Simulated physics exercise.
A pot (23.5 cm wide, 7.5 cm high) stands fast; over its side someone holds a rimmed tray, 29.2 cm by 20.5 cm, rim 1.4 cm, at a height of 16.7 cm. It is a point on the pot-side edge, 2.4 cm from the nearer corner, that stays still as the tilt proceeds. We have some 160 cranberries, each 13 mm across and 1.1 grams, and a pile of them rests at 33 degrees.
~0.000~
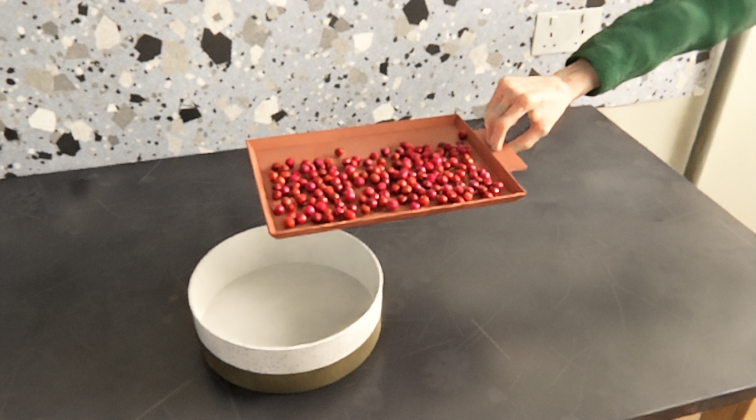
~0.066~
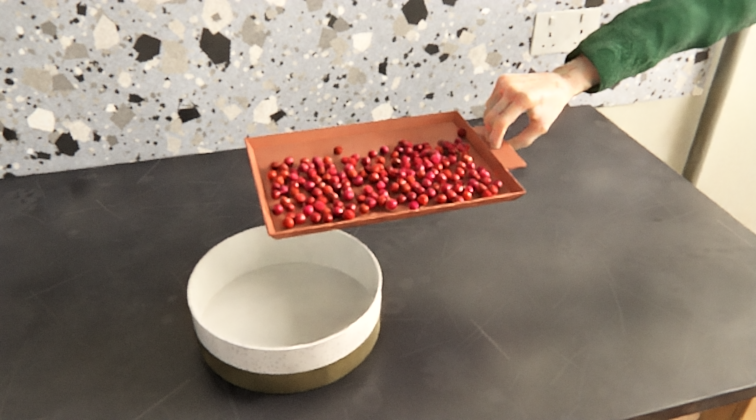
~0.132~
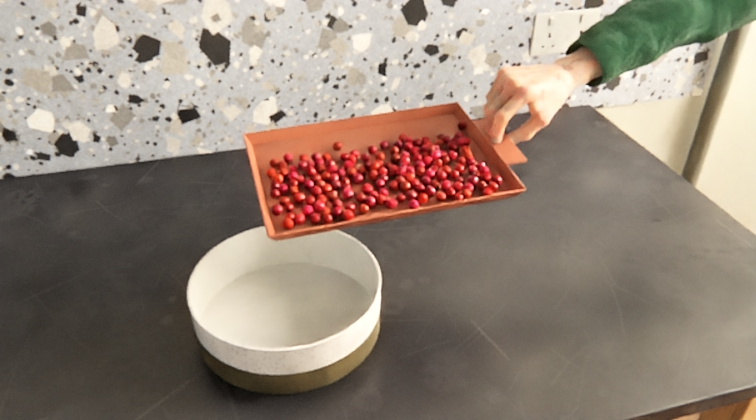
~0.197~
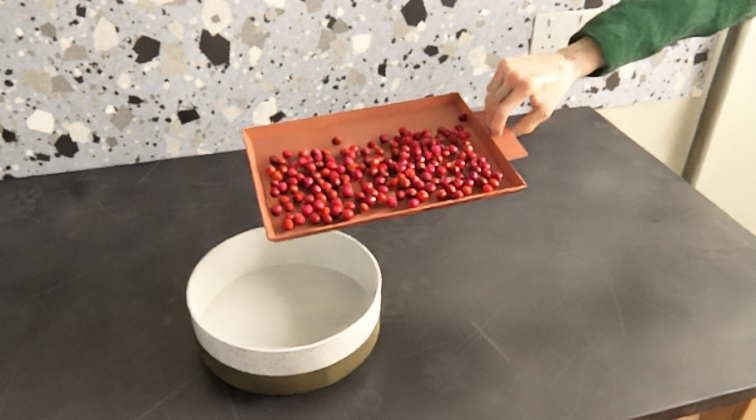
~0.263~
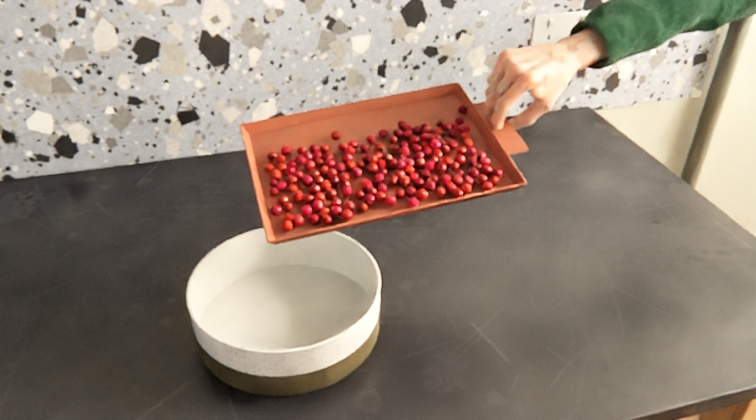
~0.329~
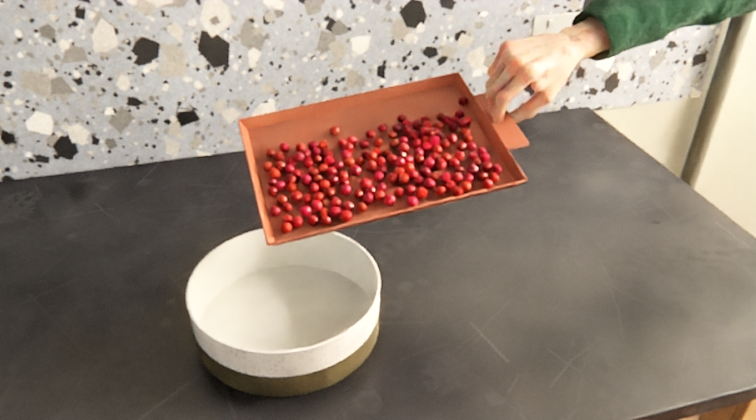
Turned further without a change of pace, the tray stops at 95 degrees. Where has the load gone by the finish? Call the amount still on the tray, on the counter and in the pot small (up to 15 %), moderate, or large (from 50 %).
At the end, left on the tray: Small, counter: Moderate, pot: Large.
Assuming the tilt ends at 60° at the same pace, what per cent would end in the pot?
60 percent.
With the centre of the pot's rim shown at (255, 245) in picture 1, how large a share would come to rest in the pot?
Close to 0 in a hundred.
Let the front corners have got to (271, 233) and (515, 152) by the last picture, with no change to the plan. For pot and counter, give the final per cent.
Final per cent - pot 80, counter 20.
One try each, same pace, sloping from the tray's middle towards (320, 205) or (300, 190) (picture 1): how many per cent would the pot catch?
About 95 per cent on the first try and 80 per cent on the second.
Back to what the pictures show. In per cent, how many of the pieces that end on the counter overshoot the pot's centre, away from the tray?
Roughly 10 per cent.
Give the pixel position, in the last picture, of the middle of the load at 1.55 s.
Look near (325, 349) in the last picture.
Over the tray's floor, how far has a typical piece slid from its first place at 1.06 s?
About 4 cm.
Then, at 1.06 s, tilt 52 degrees; the tray holds 100 %, the pot 0 %.
After 1.55 s, tilt 77 degrees; the tray holds 20 %, the pot 40 %.
After 2.10 s, tilt 95 degrees; the tray holds 0 %, the pot 65 %.
In the end, at 2.9 s, tray 0 %, counter 35 %, pot 65 %.
